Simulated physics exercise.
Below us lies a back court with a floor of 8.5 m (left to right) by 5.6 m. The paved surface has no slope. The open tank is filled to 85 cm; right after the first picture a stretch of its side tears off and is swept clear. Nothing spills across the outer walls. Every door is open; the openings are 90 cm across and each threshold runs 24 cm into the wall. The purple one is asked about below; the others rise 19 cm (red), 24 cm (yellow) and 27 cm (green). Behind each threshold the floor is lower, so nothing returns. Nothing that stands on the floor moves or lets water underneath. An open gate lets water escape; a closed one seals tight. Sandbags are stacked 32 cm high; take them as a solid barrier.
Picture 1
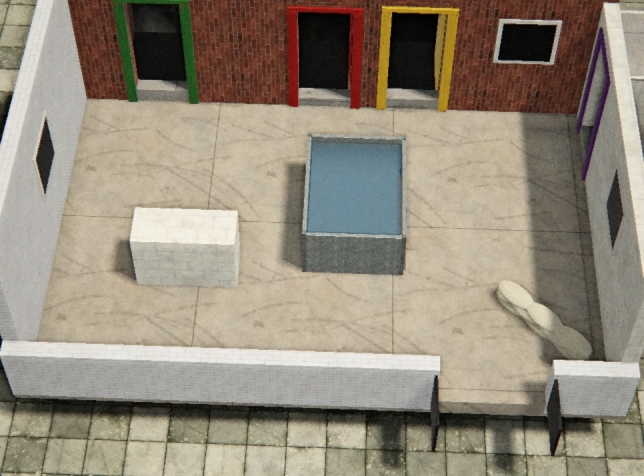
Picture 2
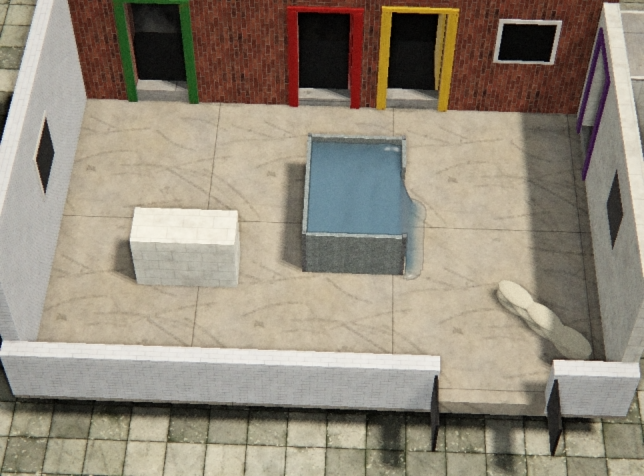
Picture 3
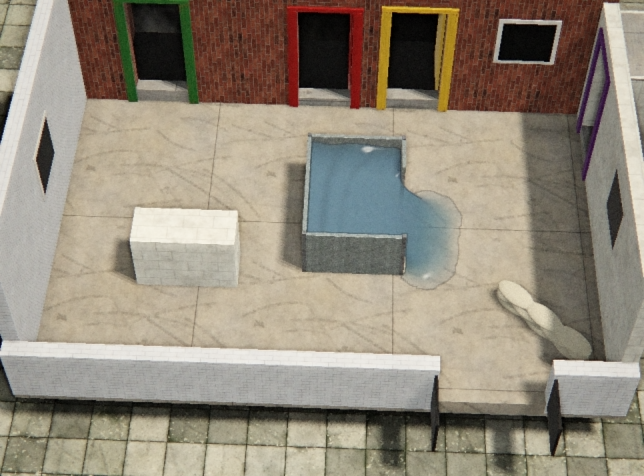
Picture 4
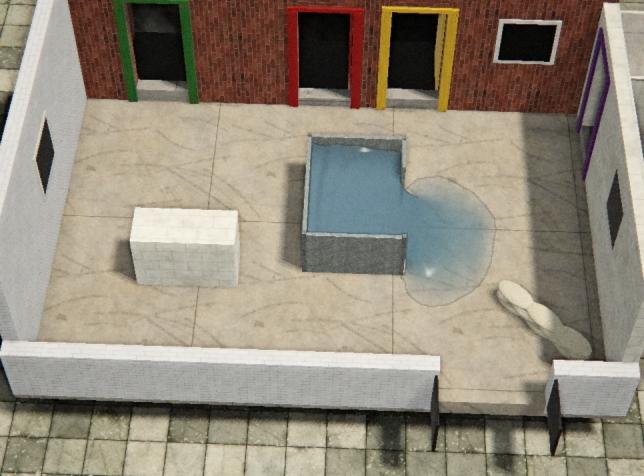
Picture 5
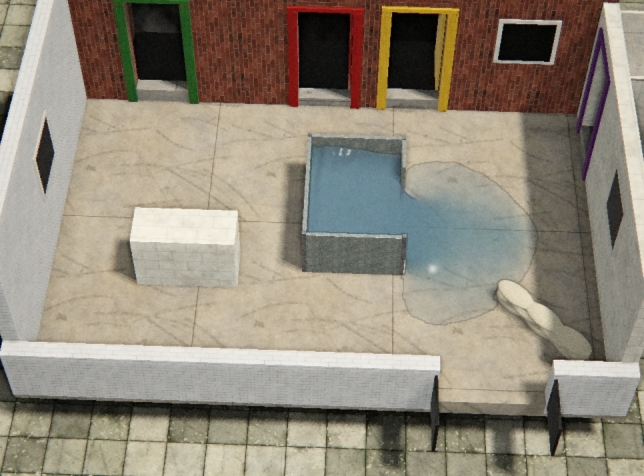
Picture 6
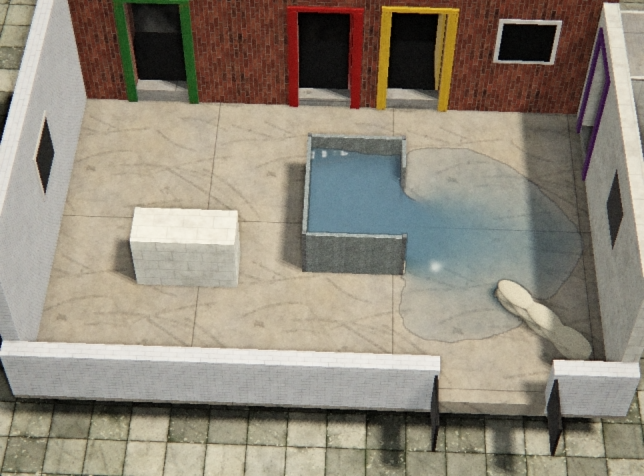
In a walled back court with coloured doorways, water in an open tank breaks out through the right side and spreads across the paved floor in a widening rounded pool, reaching the pale sandbags while the tank's level lowers.
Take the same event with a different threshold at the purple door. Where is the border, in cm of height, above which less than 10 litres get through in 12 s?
At least 18 cm or so.
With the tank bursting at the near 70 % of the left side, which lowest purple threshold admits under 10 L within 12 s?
Some 8.5 cm.
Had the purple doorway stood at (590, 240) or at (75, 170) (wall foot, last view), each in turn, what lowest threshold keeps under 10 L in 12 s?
About 37 and 6.5 cm.
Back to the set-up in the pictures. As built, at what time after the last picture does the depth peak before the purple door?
At about 3.5 s.
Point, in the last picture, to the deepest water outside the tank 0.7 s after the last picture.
Near (583, 273).
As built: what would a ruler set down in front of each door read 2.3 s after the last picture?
In cm: Purple 16, red 0, yellow 4, green 0.
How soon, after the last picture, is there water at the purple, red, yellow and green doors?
Purple 0.4 s, red 3.0 s, yellow 1.1 s, green 4.5 s.
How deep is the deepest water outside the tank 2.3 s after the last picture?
Roughly 32 cm.
Then, 0.7 s after the last picture water covers 30 % of the floor, deepest (46 cm) near (583, 273); 17 cm at the purple door, 0 litres in over its 21 cm threshold.
Then, 2.3 s after the last picture water covers 30 % of the floor, deepest (32 cm) near (607, 382); 16 cm at the purple door, 0 litres in over its 21 cm threshold.
Then, 11.3 s after the last picture water covers 95 % of the floor, deepest (9 cm) near (31, 372); 4 cm at the purple door, 2 litres in over its 21 cm threshold.
At the purple door as built, the water peaked near 21 cm, 3.7 s after the last picture.
Run again over the same 12 s with other heights there, 25 litres in over 15 cm, 3 litres over 20.5 cm. The limit of 10 litres is kept from about 18 cm up.
